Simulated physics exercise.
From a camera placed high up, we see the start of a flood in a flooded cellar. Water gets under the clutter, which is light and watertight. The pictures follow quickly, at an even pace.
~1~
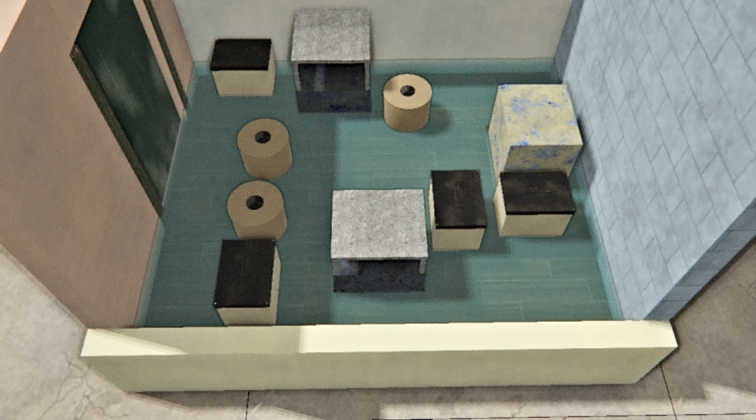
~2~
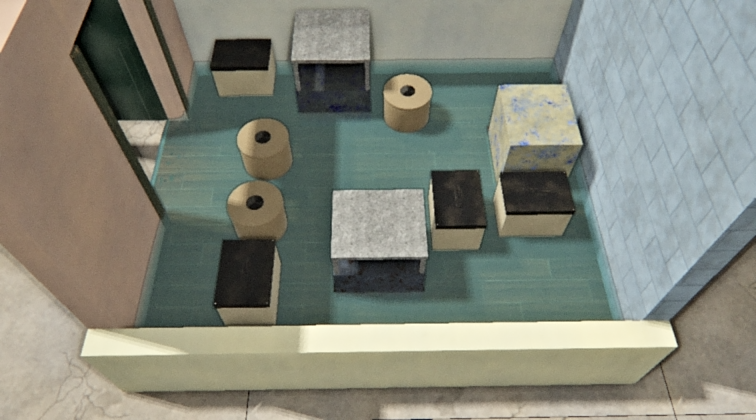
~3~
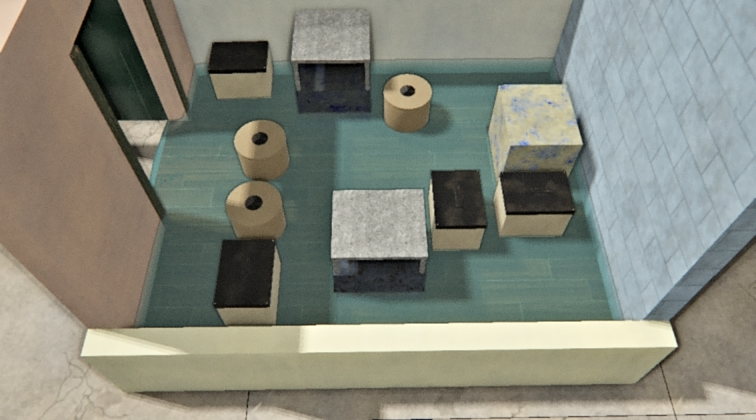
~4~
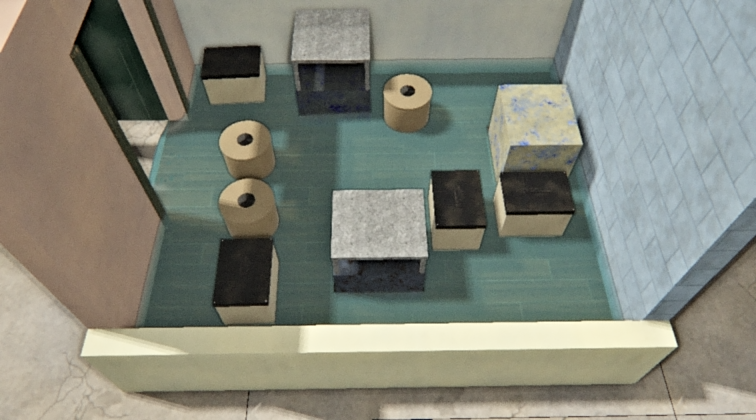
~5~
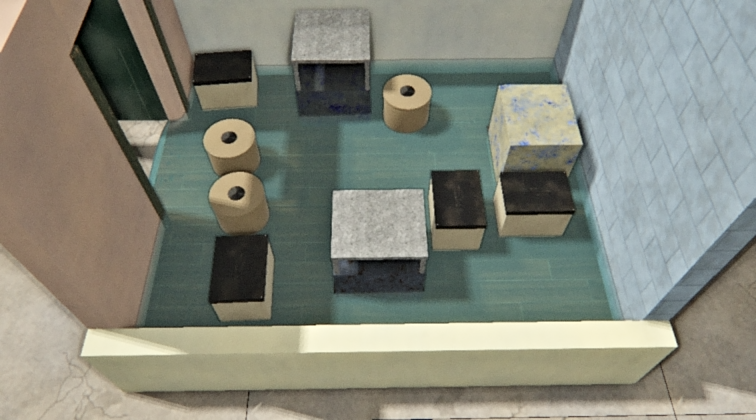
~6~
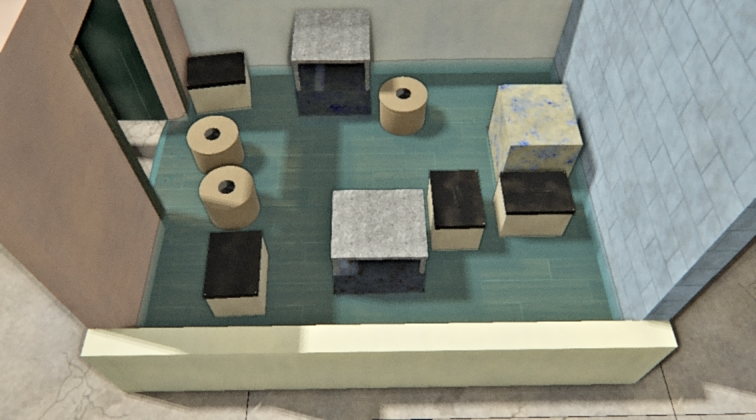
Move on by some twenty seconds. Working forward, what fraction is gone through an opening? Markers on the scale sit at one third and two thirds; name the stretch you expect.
The stretch from two thirds up.
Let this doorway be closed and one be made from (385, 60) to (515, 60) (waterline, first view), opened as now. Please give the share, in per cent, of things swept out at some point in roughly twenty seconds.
60 %.
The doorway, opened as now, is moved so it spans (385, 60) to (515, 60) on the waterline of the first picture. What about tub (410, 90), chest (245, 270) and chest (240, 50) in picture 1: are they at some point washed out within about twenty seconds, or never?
As listed: Yes, still in, still in.
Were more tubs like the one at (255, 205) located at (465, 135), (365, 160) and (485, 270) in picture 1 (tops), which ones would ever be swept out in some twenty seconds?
Going through them one by one: Escaped / escaped / remained.
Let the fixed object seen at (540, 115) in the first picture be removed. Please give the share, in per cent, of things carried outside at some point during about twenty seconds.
The share comes to about 90 percent.
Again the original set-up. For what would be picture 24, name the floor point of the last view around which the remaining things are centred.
I'd put it roughly at (386, 202).
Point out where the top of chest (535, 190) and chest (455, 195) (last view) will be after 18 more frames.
Approximately (448, 178) for the first and (328, 161) for the second.
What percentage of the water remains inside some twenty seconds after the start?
By my count, 34 per cent.
A moment on, 2 of 7 are out; 5 afloat.
Next, 5 of 7 are out; 2 afloat.
Later, 6 of 7 are out; 1 afloat.
In the end, 7 of 7 are out; 0 afloat.
